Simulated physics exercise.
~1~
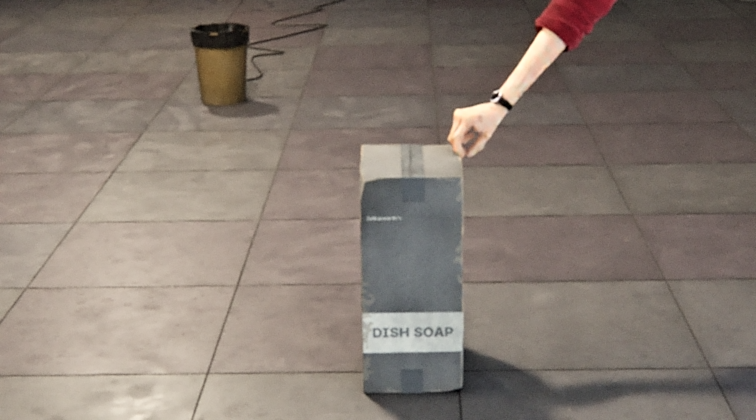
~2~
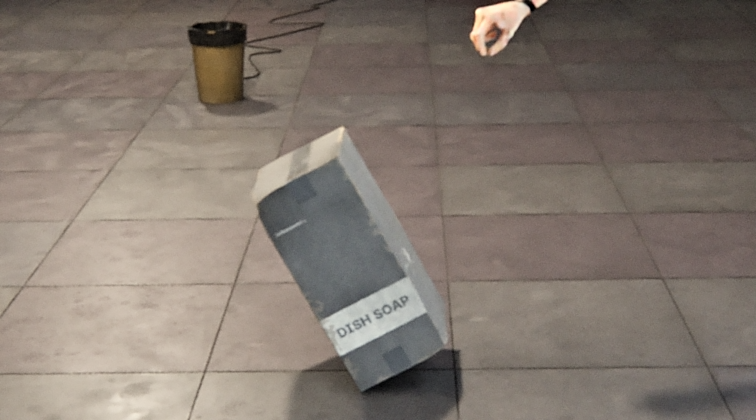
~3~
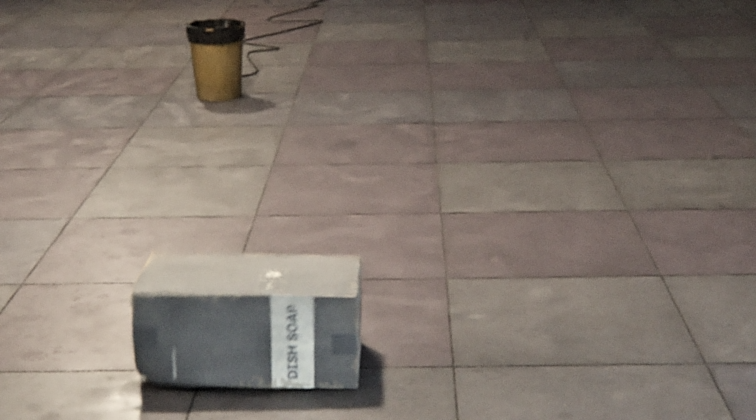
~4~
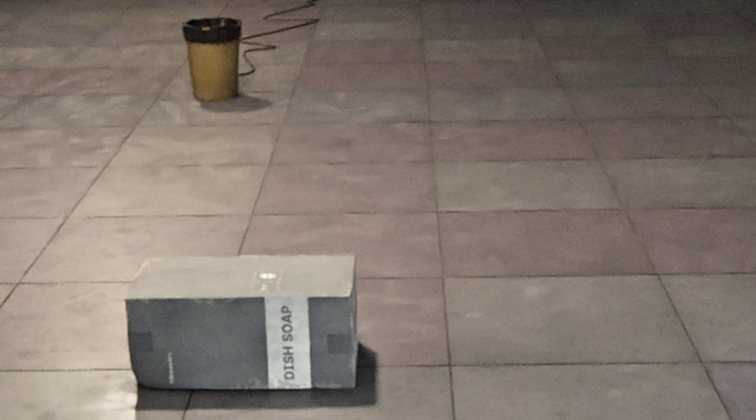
The clip opens on a tall grey box labelled "DISH SOAP" standing upright on a tiled floor, with a yellow bin with a black rim behind it to the left. A hand reaching in from a red sleeve, a dark watch on its wrist, touches the top right edge of the box and gives it a quick shove. The box tips to the left, leaning steeply on its lower edge, as the hand lets go and draws back. It keeps toppling and lands on its side, its label now turned sideways. As the view sways slightly, the box stays lying there.
